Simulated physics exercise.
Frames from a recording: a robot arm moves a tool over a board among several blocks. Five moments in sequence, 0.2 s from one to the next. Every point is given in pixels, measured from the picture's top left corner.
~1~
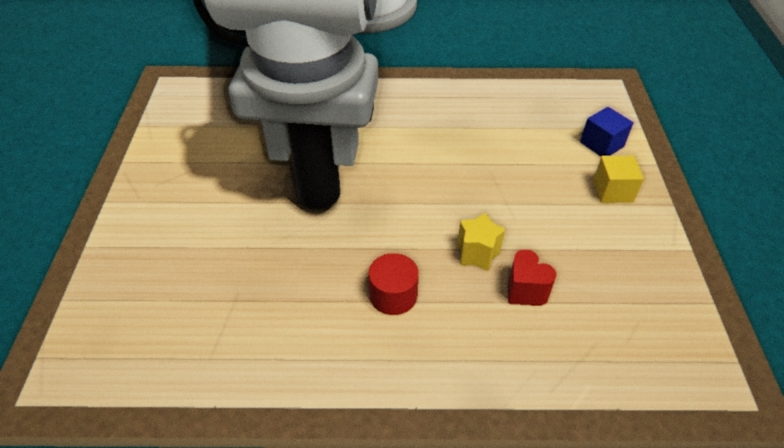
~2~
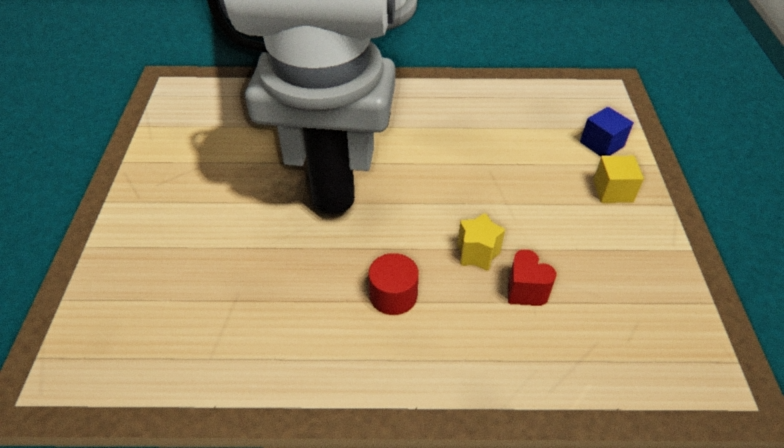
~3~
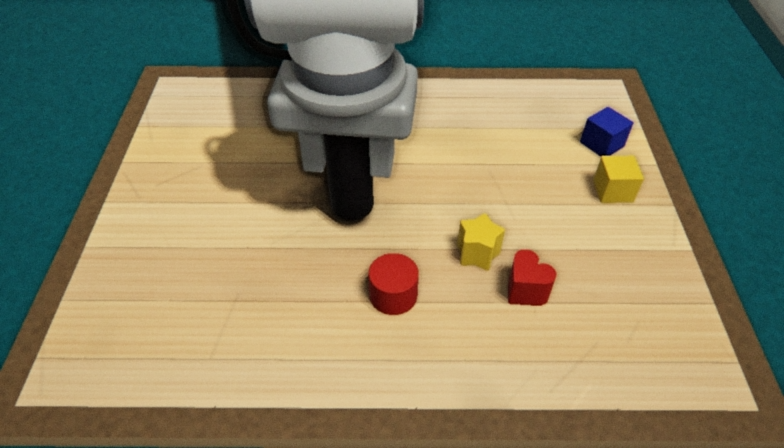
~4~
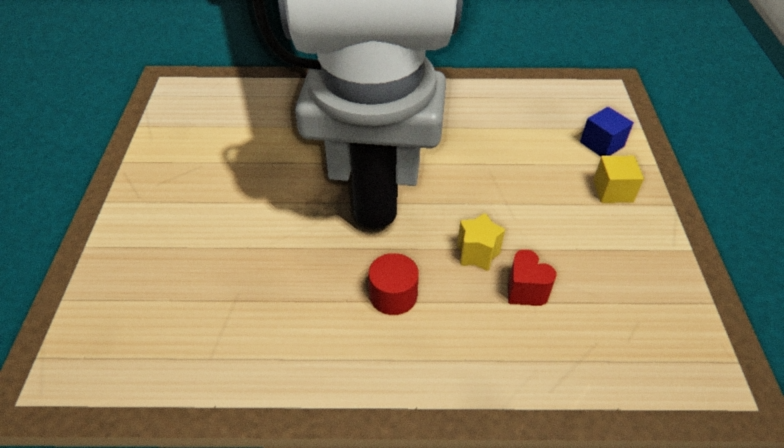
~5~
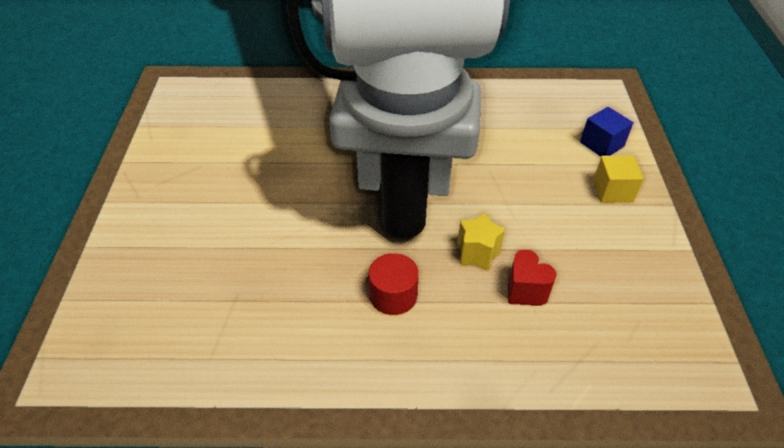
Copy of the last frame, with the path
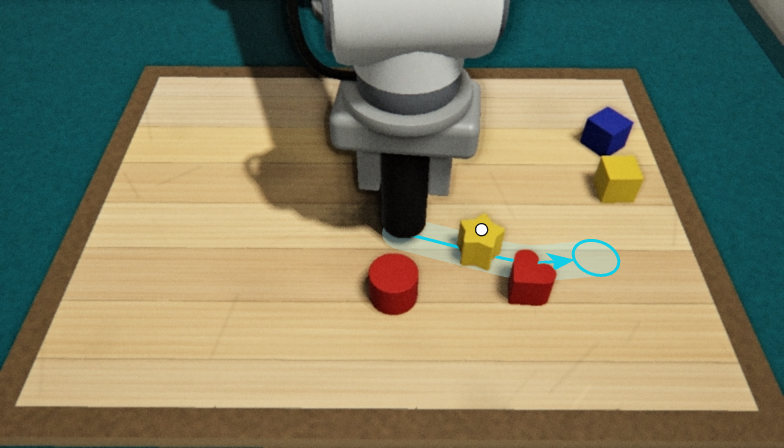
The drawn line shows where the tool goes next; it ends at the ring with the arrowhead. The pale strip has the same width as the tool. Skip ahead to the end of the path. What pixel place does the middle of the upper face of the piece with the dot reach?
(642, 257)
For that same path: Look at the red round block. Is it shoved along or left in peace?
The red round block keeps its place.
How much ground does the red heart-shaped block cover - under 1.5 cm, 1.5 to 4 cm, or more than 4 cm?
It goes 1.5 to 4 cm.
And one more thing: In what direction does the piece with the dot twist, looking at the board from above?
From the top: Clockwise.
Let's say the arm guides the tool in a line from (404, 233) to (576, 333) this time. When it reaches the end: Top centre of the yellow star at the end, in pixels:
I think it will end close to (518, 235).
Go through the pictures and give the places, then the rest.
Tool's lower end (320, 194); red round block (394, 272); yellow star (482, 230); red heart-shaped block (532, 268), in the first picture.
Tool (334, 199); blocks still, in the second picture.
Tool (353, 205); blocks still, in the third picture.
Tool (376, 213); blocks still, in the fourth picture.
Tool (404, 222); red round block (394, 272); yellow star (482, 230); red heart-shaped block (532, 268), in the fifth picture.
Drawn move, from (404, 233) over (498, 257) to (596, 257); the dot is on the yellow star.
On the path given first. One third of the way, tool (469, 239); yellow star (511, 237), turned 25° clockwise.
Two thirds of the way, tool (536, 252); yellow star (581, 250), turned 25° clockwise; red heart-shaped block (561, 283), turned 75° clockwise.
At the end, tool (600, 247); red round block still; yellow star (642, 257), turned 50° clockwise; red heart-shaped block (561, 283), turned 75° clockwise.
